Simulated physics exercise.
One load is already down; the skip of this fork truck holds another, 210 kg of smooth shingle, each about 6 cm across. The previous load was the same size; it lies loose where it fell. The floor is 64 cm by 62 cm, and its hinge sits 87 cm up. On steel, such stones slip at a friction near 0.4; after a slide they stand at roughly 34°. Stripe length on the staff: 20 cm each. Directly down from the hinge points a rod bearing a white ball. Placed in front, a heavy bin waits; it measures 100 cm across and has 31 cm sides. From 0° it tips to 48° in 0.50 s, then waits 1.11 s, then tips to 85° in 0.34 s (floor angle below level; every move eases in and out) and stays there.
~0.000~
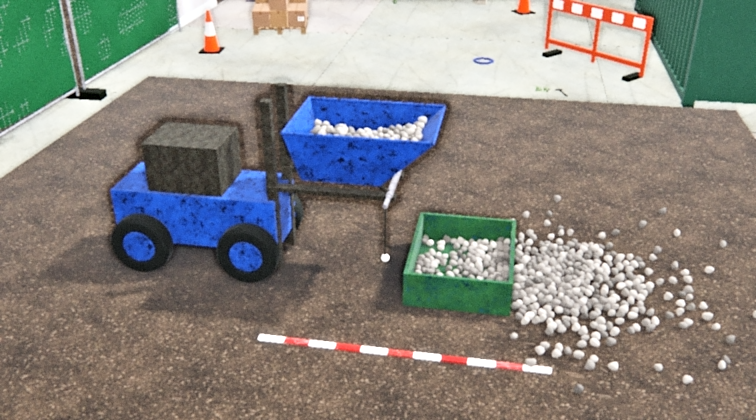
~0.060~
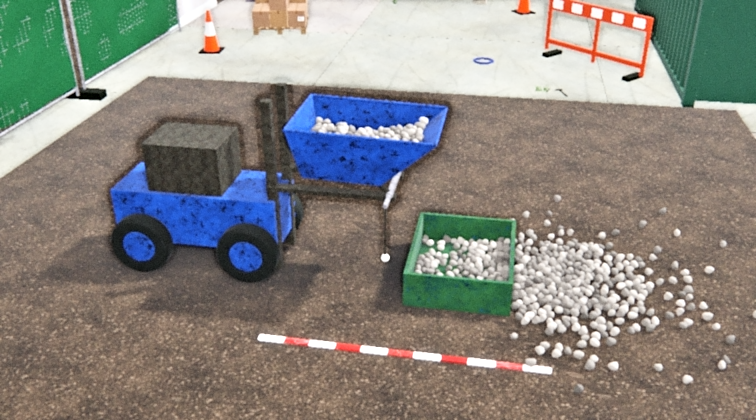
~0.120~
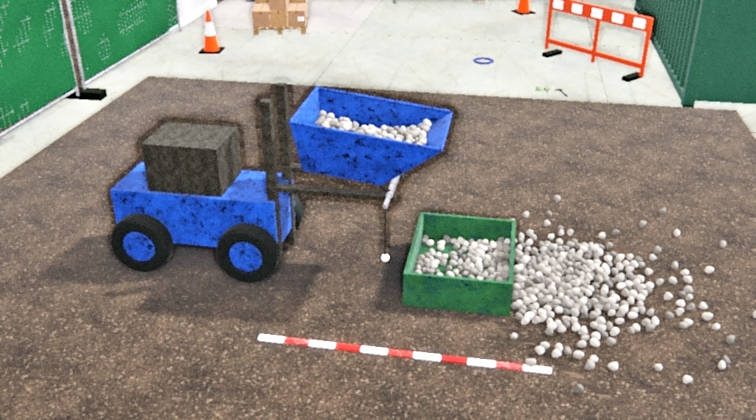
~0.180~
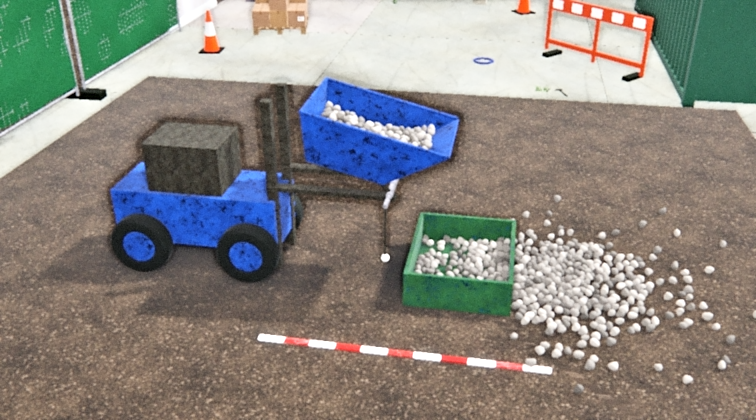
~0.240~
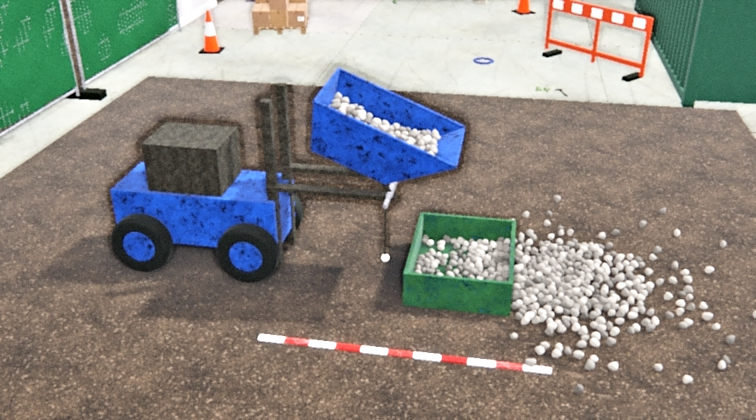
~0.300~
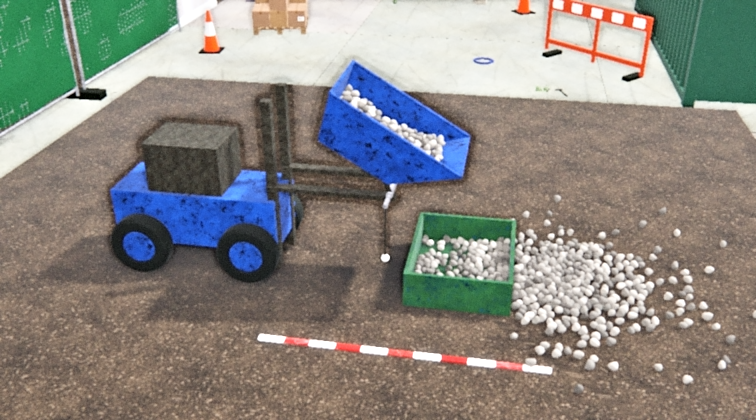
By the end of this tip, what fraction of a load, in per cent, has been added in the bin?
I would say about 68 percent.
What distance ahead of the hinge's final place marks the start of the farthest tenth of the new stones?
Roughly 140 cm ahead of it.
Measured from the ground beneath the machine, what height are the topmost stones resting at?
Around 38 centimetres above that ground.
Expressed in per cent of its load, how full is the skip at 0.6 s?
Close to 100 in a hundred is still held.
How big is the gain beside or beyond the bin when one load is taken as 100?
Around 30 per cent of a load, I'd say.
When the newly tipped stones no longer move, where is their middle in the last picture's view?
Roughly pixel (495, 265) in the last view.
After 0.4 s the floor is at 43°; in per cent of one load, 100 in the skip, 31 in the bin, 69 beside or beyond the bin; the foremost stones are at (729, 315).
After 0.6 s the floor is at 48°; in per cent of one load, 100 in the skip, 31 in the bin, 69 beside or beyond the bin; the foremost stones are at (729, 315).
After 2.4 s the floor is at 85°; in per cent of one load, 2 in the skip, 102 in the bin, 96 beside or beyond the bin; the foremost stones are at (729, 315).
After 4.7 s the floor is at 85°; in per cent of one load, 0 in the skip, 99 in the bin, 101 beside or beyond the bin; the foremost stones are at (729, 315). Net gain in the bin, 68.
